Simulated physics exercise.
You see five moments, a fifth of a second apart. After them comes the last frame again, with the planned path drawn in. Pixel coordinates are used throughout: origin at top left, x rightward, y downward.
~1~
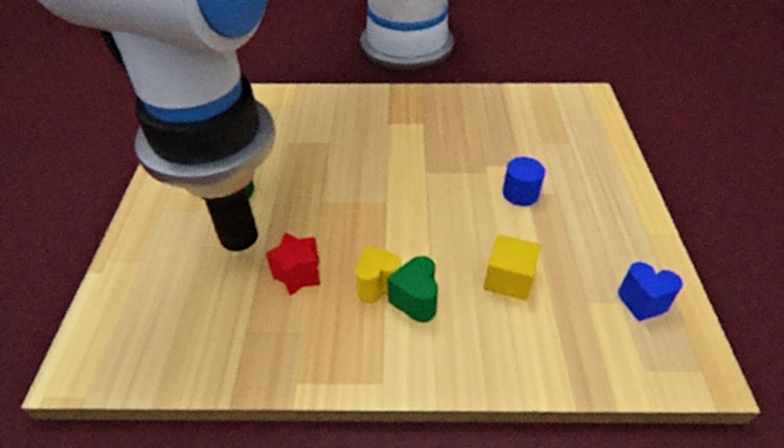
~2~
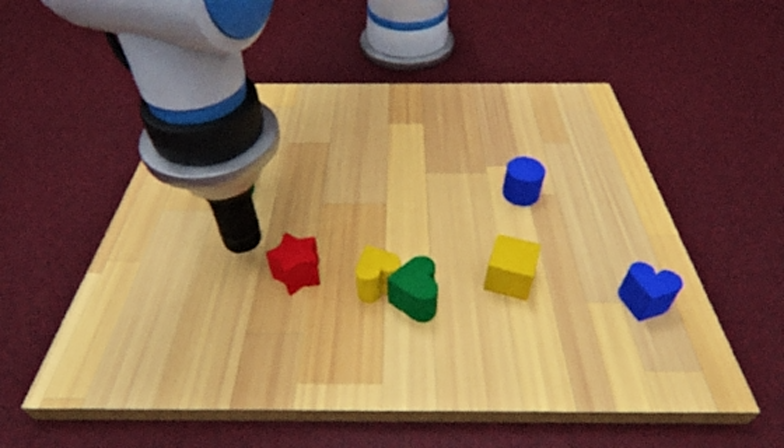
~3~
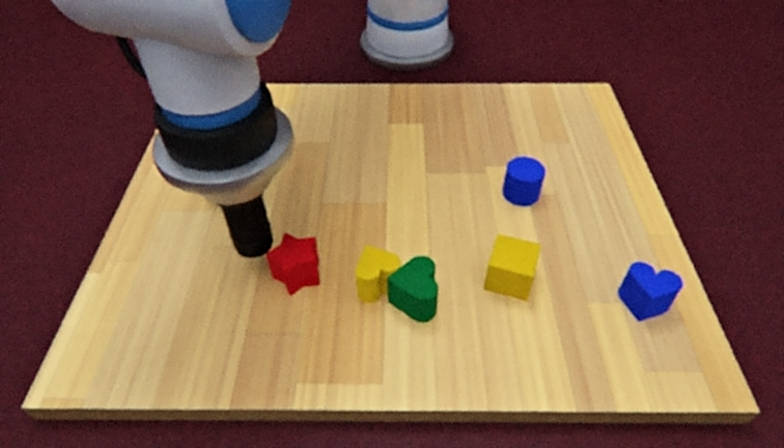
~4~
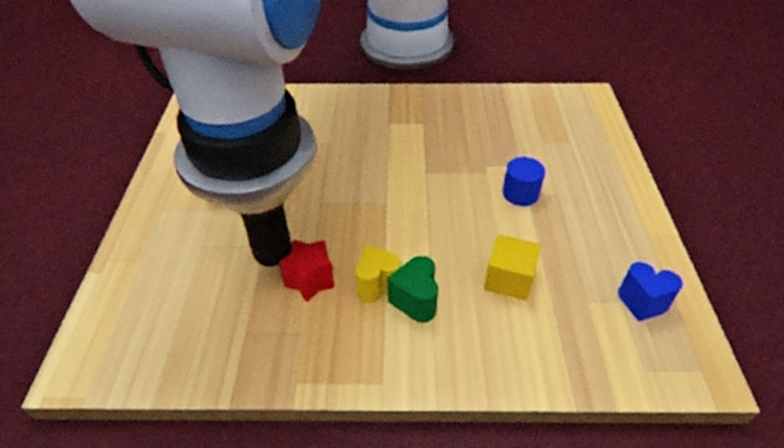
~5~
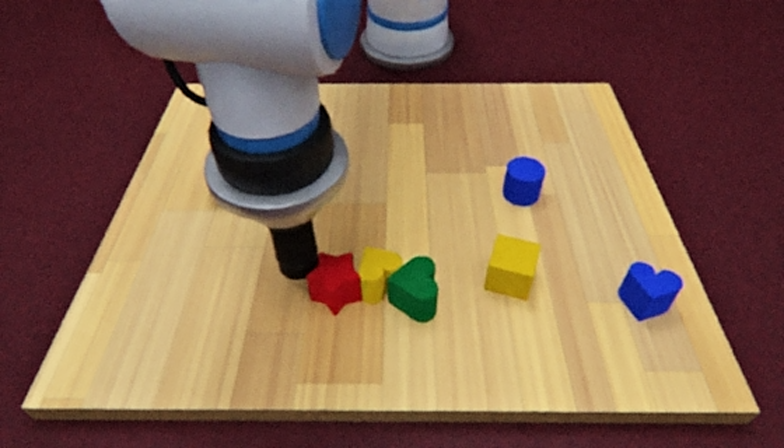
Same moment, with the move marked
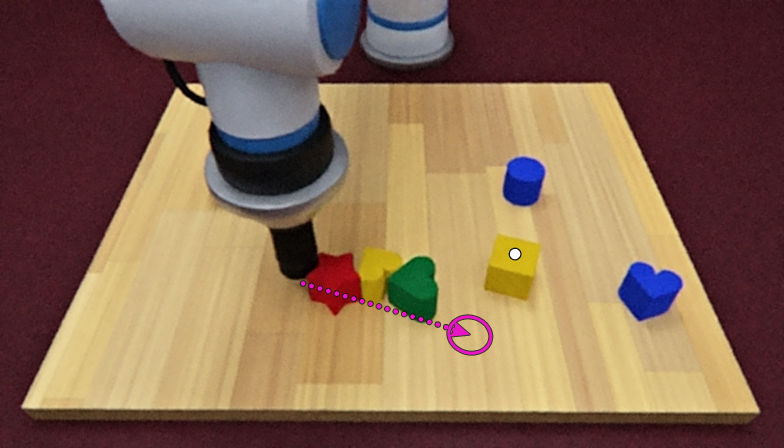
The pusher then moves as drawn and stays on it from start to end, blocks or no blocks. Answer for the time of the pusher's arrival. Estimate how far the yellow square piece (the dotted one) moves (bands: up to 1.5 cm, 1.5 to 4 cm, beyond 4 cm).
If I had to pick, the yellow square piece travels from 1.5 to 4 cm here.
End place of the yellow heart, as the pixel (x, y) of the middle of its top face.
My prediction: (543, 289).
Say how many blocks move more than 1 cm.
Going by the path, three or more blocks will move.
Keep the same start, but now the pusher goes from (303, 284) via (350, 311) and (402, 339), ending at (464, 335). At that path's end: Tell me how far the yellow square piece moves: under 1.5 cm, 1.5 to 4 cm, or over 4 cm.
The distance will be 1.5 to 4 cm.
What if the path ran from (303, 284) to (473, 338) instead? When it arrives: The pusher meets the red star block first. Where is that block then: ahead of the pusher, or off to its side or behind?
It is still ahead of the pusher.
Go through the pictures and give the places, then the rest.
Tip of the pusher at (239, 238), middles of tops, red star block at (293, 250), yellow heart at (376, 262), green heart at (417, 277), yellow square piece at (515, 254), in the first picture.
Pusher at (243, 240), nothing pushed, in the second picture.
Pusher at (254, 244), nothing pushed, in the third picture.
Pusher at (273, 253), red star block at (306, 256), in the fourth picture.
Pusher at (299, 266), red star block at (334, 269), yellow heart at (378, 262), green heart at (417, 277), yellow square piece at (515, 254), in the fifth picture.
The line goes straight from (303, 284) to (470, 335); the dot is on the yellow square piece.
What follows on the original path. One third of the way, pusher at (355, 282); red star block at (393, 287); yellow heart at (429, 272), turned 20° anticlockwise; green heart at (467, 283).
Two thirds of the way, pusher at (412, 299); red star block at (455, 301), turned 15° anticlockwise; yellow heart at (485, 279), turned 25° anticlockwise; green heart at (521, 295), turned 15° anticlockwise; yellow square piece at (525, 252), turned 15° anticlockwise.
At the end, pusher at (473, 317); red star block at (521, 316), turned 20° anticlockwise; yellow heart at (543, 289), turned 35° anticlockwise; green heart at (583, 302), turned 20° anticlockwise; yellow square piece at (548, 250), turned 75° anticlockwise.
